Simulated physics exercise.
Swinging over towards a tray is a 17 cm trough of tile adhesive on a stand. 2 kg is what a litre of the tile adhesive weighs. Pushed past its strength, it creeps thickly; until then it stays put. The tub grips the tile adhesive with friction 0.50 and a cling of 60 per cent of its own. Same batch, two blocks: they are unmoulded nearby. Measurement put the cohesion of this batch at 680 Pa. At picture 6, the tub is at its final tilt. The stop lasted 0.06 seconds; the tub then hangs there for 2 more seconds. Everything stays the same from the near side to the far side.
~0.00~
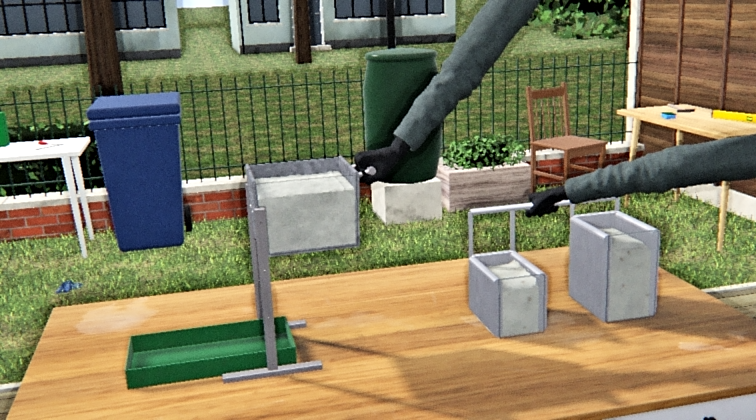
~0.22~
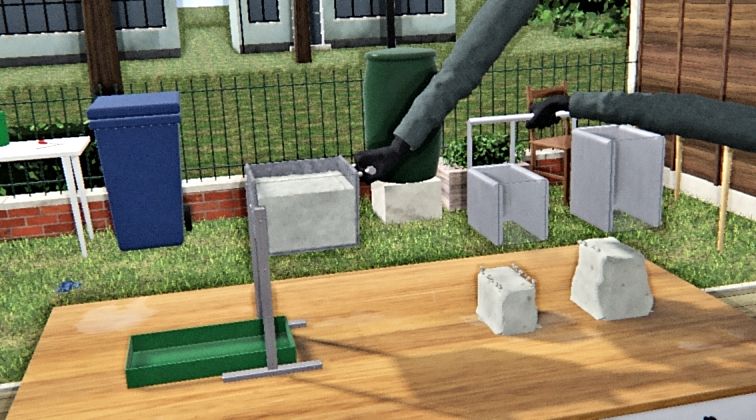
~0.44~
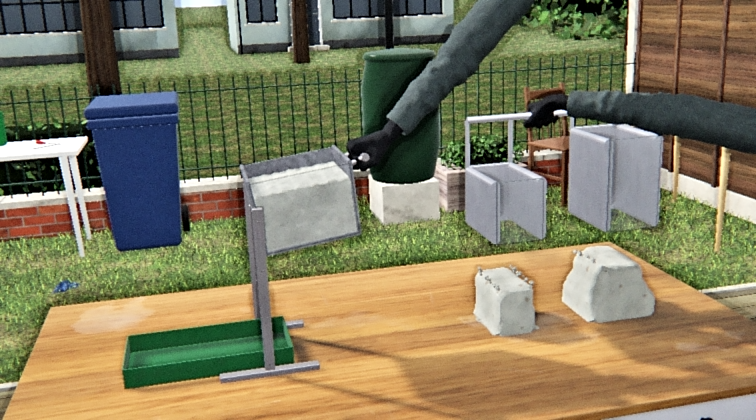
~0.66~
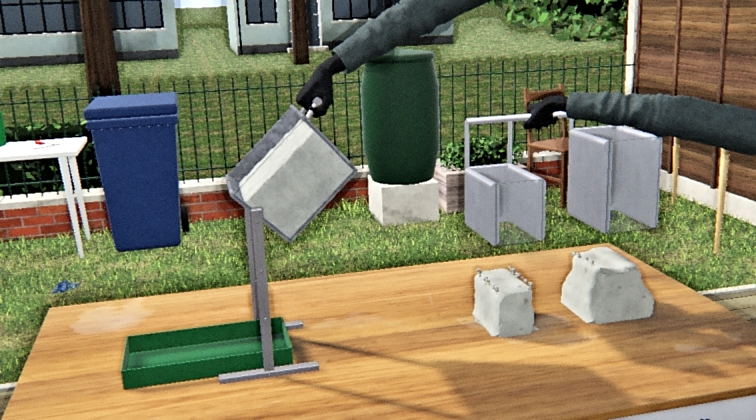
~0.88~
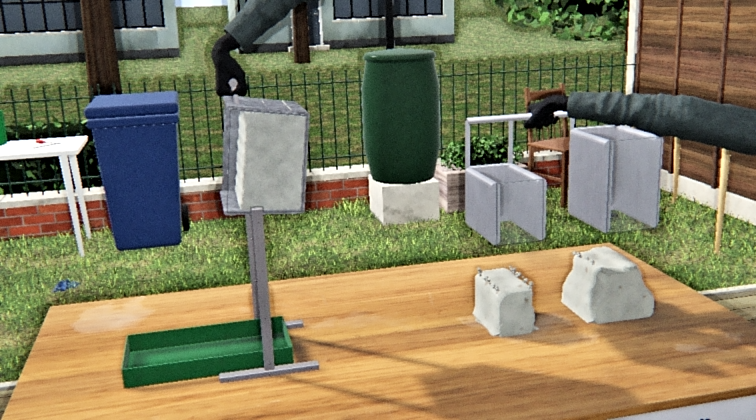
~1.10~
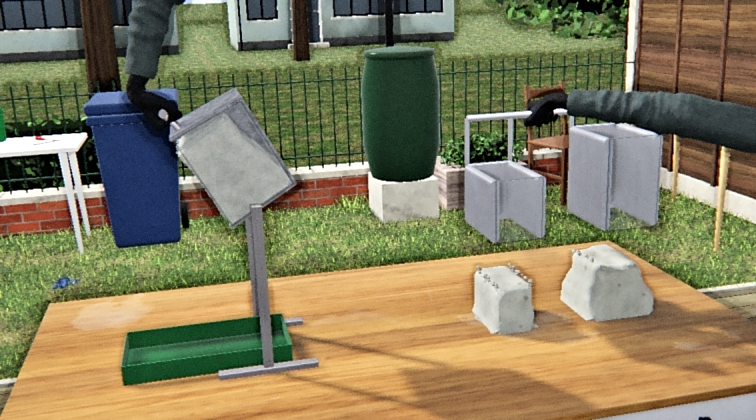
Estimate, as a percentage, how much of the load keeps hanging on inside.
0 %.
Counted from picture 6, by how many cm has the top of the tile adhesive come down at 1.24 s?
Around 13 cm below its level in the last picture.
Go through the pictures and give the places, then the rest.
In the first picture, handle-side rim at (355, 174), tilt 0 degrees; top of the tile adhesive at (305, 193); blocks stand 13 cm, 20 cm (left to right).
In the second picture, handle-side rim at (355, 173), tilt 0 degrees; top of the tile adhesive at (304, 193); blocks stand 13 cm, 17 cm (left to right).
In the third picture, handle-side rim at (348, 163), tilt 7 degrees; top of the tile adhesive at (344, 179); blocks stand 13 cm, 15 cm (left to right).
In the fourth picture, handle-side rim at (303, 119), tilt 43 degrees; top of the tile adhesive at (316, 134); blocks stand 13 cm, 15 cm (left to right).
In the fifth picture, handle-side rim at (229, 110), tilt 83 degrees; top of the tile adhesive at (252, 114); blocks stand 13 cm, 15 cm (left to right).
In the sixth picture, handle-side rim at (173, 141), tilt 118 degrees; top of the tile adhesive at (223, 123); blocks stand 13 cm, 15 cm (left to right).
After 1.24 s, the tub is at 118 degrees and holds 30 %.
After 1.41 s, the tub is at 118 degrees and holds 0 %.
After 1.58 s, the tub is at 118 degrees and holds 0 %.
After 1.75 s, the tub is at 118 degrees and holds 0 %.
After 3.10 s, at the end, the tub is at 118 degrees and holds 0 %.
